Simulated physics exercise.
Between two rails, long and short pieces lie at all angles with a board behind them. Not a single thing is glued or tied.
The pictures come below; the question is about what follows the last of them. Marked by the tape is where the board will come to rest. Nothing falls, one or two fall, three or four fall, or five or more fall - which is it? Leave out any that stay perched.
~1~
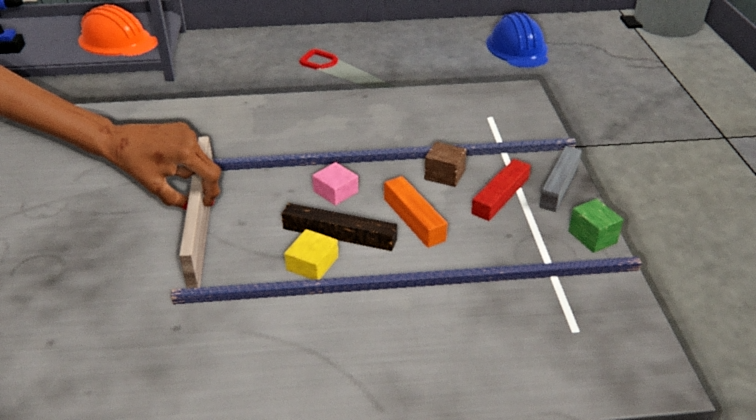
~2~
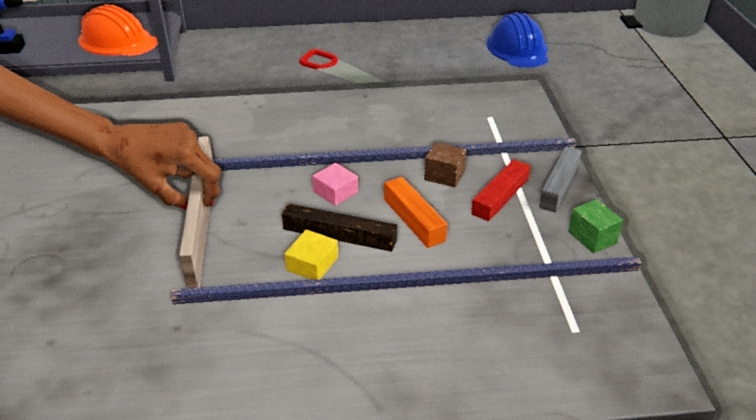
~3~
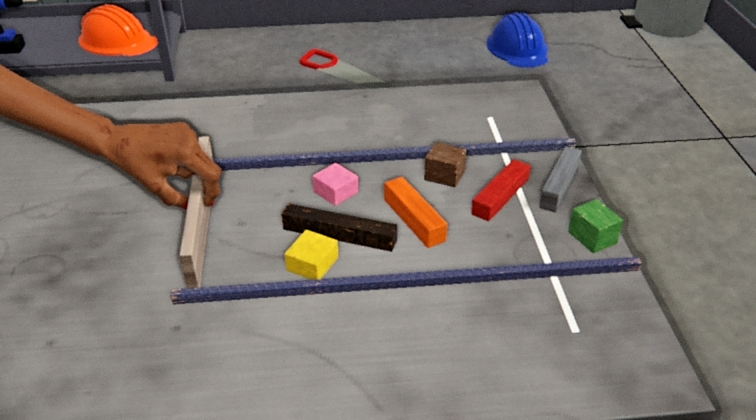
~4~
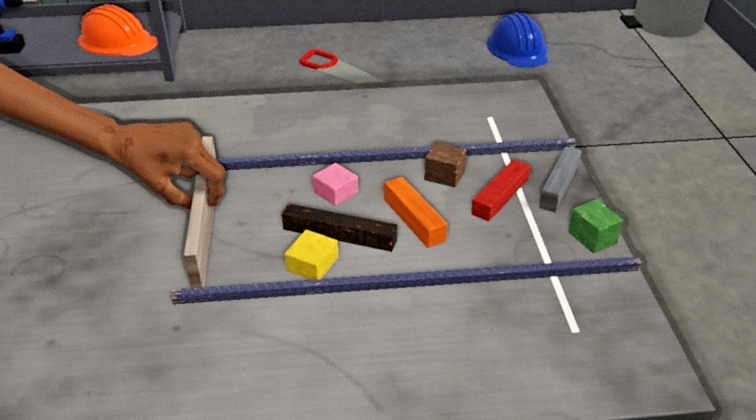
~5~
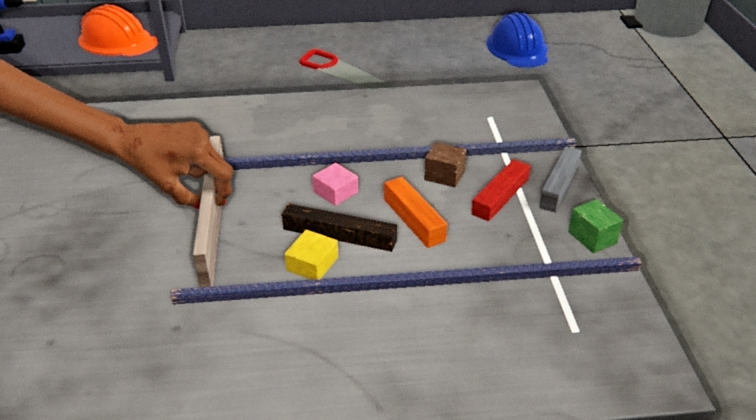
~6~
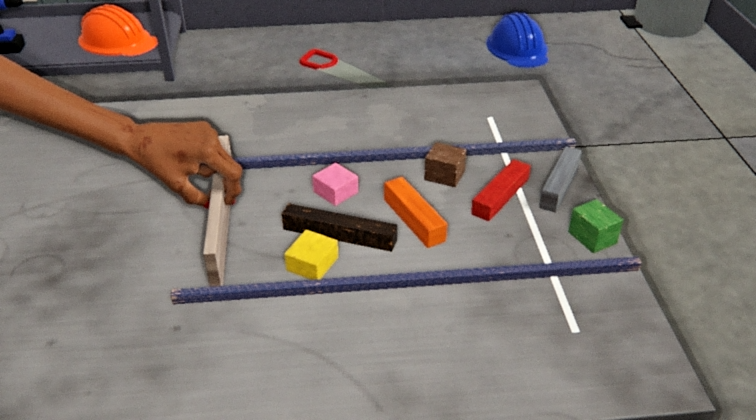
Pieces that go over the edge: One, or two at most.
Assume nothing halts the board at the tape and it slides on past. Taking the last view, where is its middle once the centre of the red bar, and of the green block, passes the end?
The red bar gives roughly (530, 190), the green block roughly (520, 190).
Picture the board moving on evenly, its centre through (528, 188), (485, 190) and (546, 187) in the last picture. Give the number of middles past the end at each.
Place by place: 2, 0 and 3.
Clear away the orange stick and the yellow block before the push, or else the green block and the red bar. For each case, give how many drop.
Falls come to 0 the first time and 0 the other time.
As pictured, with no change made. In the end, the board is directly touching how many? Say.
Contact count: 3.
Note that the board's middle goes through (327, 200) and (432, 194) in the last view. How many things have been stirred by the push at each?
3 and 6.
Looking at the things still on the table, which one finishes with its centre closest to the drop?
It would be the red bar.
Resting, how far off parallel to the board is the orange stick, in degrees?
Angle: Roughly 35 degrees.
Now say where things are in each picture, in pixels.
In the first frame, green block (595, 226); grey stick (561, 178); red bar (502, 189); board (199, 209); tape (525, 206).
In the second frame, grey stick (561, 178); yellow block (312, 256).
In the third frame, red bar (502, 189); black bar (339, 227).
In the fourth frame, green block (595, 226); brown block (445, 165).
In the fifth frame, grey stick (561, 178); board (211, 208).
In the sixth frame, green block (595, 226); grey stick (561, 178); red bar (502, 189); board (220, 207); tape (525, 206).
Soon after, none off yet; green block at rest near (595, 226); grey stick at rest near (561, 178); red bar at rest near (502, 189).
At rest, the number that fall off is one or two; fallen, grey stick and green block.
